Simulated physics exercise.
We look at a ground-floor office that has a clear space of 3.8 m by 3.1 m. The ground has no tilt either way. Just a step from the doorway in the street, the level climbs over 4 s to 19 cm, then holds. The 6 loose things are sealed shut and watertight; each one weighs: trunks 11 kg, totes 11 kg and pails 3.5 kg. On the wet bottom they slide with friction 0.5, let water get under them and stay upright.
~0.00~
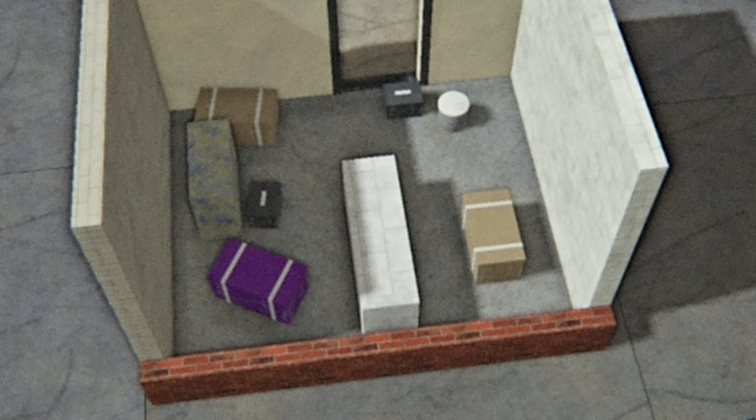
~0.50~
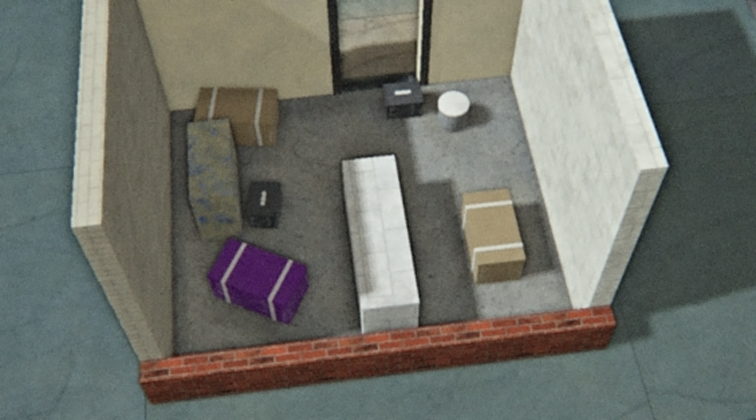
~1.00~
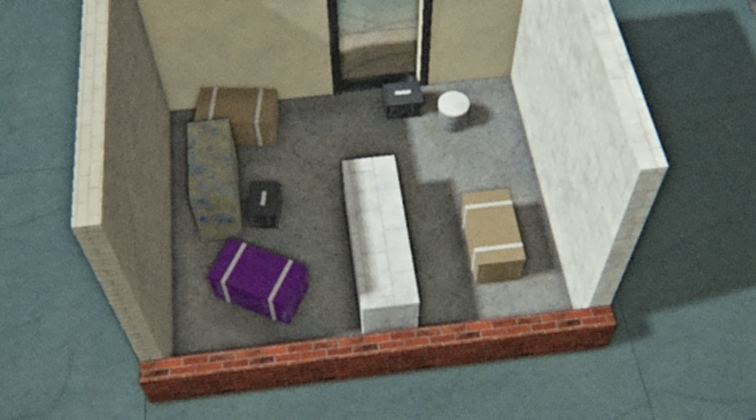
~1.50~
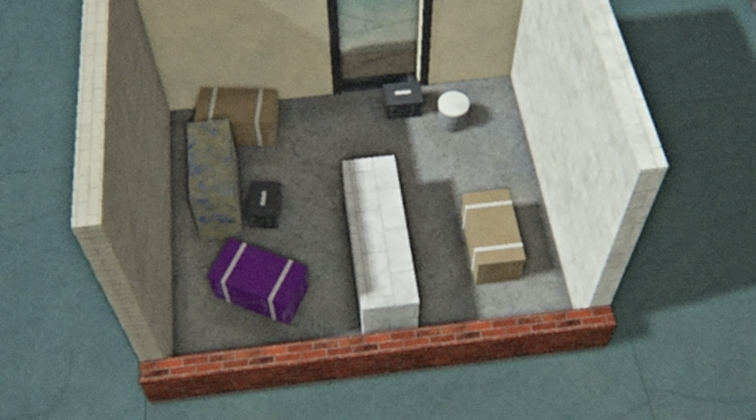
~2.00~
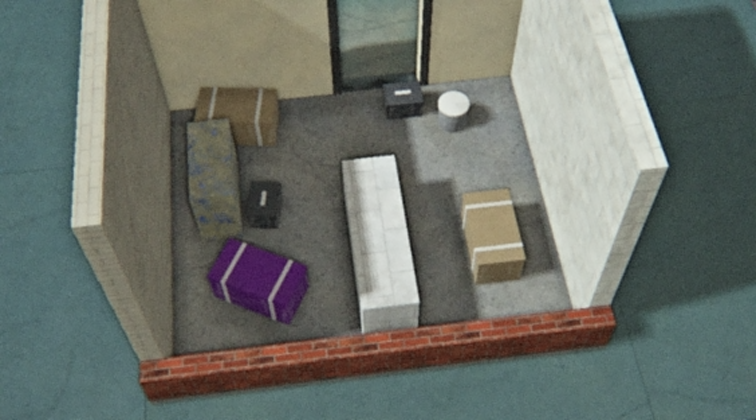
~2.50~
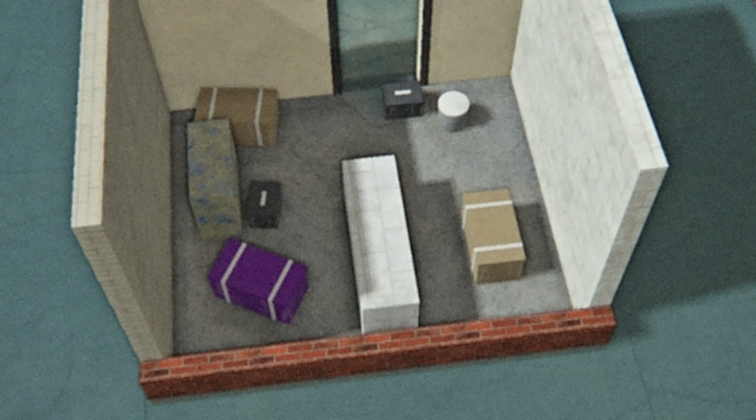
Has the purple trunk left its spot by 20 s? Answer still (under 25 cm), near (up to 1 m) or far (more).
Near.
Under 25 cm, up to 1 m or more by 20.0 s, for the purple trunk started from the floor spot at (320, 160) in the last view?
Result: It drifts a great deal.
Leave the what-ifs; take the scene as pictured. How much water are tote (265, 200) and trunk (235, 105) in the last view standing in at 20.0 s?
I'd estimate 13 cm for the first and 14 cm for the second.
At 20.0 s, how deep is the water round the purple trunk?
Depth approx. 12 cm.
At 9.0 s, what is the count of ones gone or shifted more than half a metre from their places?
At that moment it comes to 3.
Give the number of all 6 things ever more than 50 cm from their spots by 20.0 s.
The total is 6.
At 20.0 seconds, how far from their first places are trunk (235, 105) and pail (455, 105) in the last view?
In that order: 100 cm, 80 cm.
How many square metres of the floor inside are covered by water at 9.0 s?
Roughly 10.5 m2 of it is wet.
After 4.0 s the purple trunk is near (257, 271), 0.0 m from its start, aground; 0 afloat.
After 9.0 s the purple trunk is near (209, 301), 0.5 m from its start, afloat; 4 afloat.
After 16.0 s the purple trunk is near (211, 284), 0.4 m from its start, afloat; 6 afloat.
After 20.0 s the purple trunk is near (217, 290), 0.4 m from its start, afloat; 6 afloat.
